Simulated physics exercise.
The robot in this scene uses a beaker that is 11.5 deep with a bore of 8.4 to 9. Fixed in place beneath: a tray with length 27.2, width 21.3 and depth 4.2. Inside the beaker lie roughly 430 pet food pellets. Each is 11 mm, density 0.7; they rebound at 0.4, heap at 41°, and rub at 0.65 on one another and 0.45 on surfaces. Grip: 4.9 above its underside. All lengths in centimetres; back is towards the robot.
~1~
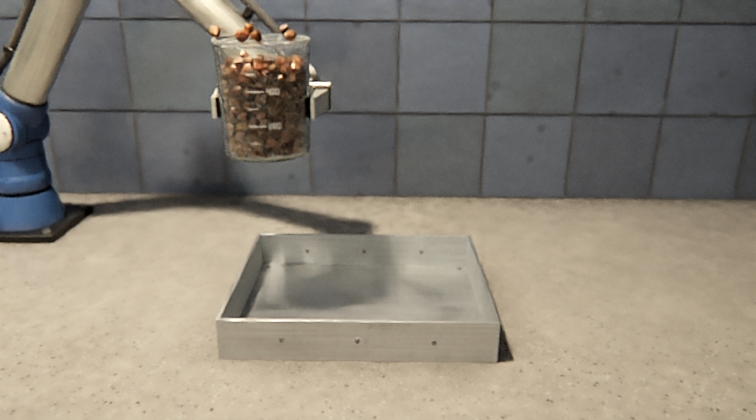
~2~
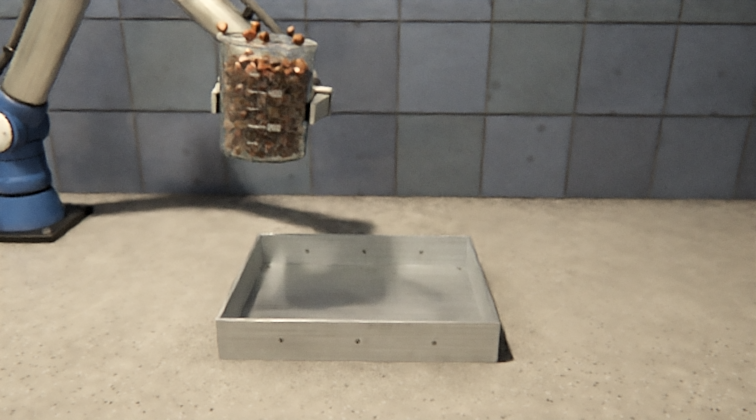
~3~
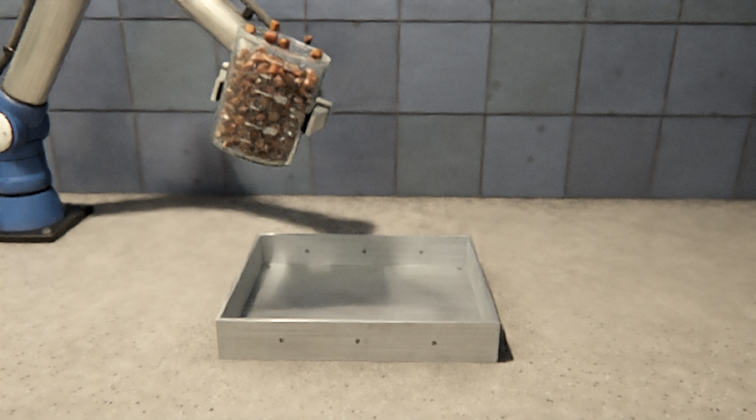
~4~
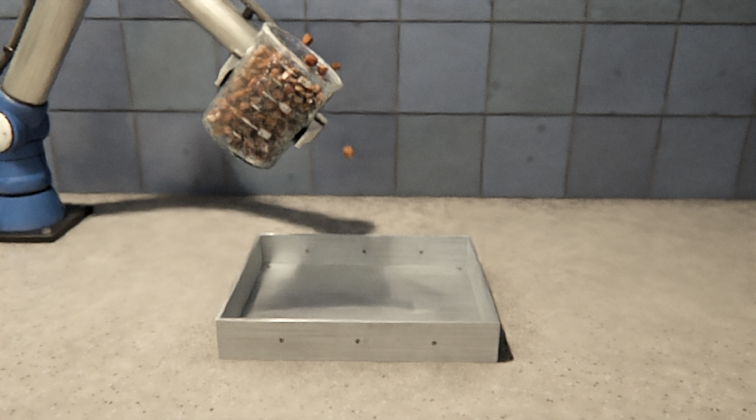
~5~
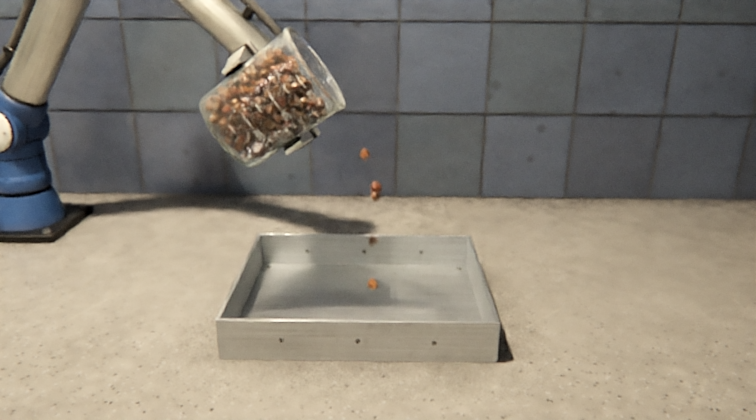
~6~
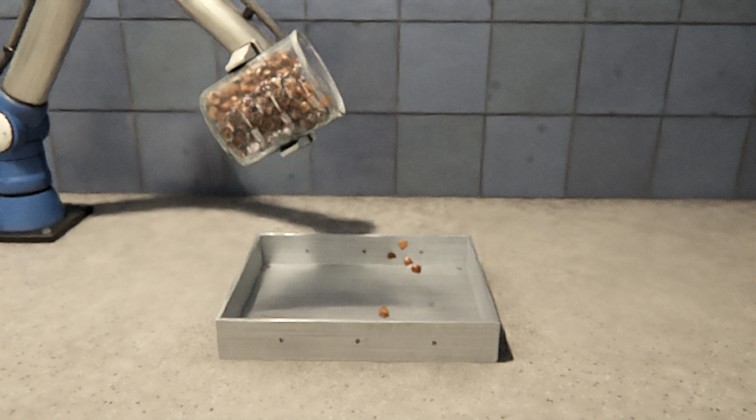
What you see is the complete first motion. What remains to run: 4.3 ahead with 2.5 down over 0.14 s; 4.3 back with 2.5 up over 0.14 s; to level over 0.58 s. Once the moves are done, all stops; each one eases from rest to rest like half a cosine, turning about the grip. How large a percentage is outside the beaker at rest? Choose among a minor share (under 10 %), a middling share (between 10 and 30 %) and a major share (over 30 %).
A minor share.
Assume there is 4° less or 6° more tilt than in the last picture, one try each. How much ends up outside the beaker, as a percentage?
First try around 5 %, second around 10 %.
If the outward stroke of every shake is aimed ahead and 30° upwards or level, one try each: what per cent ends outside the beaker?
Result: Approx. 15 % and 10 %, one try each.
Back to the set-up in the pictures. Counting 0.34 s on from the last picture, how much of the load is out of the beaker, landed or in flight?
About 5 per cent so far.
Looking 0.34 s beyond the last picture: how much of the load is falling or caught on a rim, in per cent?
3 per cent.
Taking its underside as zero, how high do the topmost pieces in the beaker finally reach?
Top of the fill: Near 12.0 cm.
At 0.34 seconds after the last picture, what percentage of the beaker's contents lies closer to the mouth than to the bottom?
I'd say close to 45 per cent.
Then, 0.34 s on, tilted 58° forward, highest piece 27 above the table; 409 in the beaker, 10 in the tray, 15 in flight or on a rim.
Then, 0.69 s on, tilted 12° forward, highest piece 30 above the table; 406 in the beaker, 28 in the tray.
Then, 1.06 s on, level, highest piece 30 above the table; 406 in the beaker, 28 in the tray.
Then, 2.11 s on, level, highest piece 30 above the table; 406 in the beaker, 28 in the tray.
In the end, 406 in the beaker, 28 in the tray. That is 6 % outside the beaker.
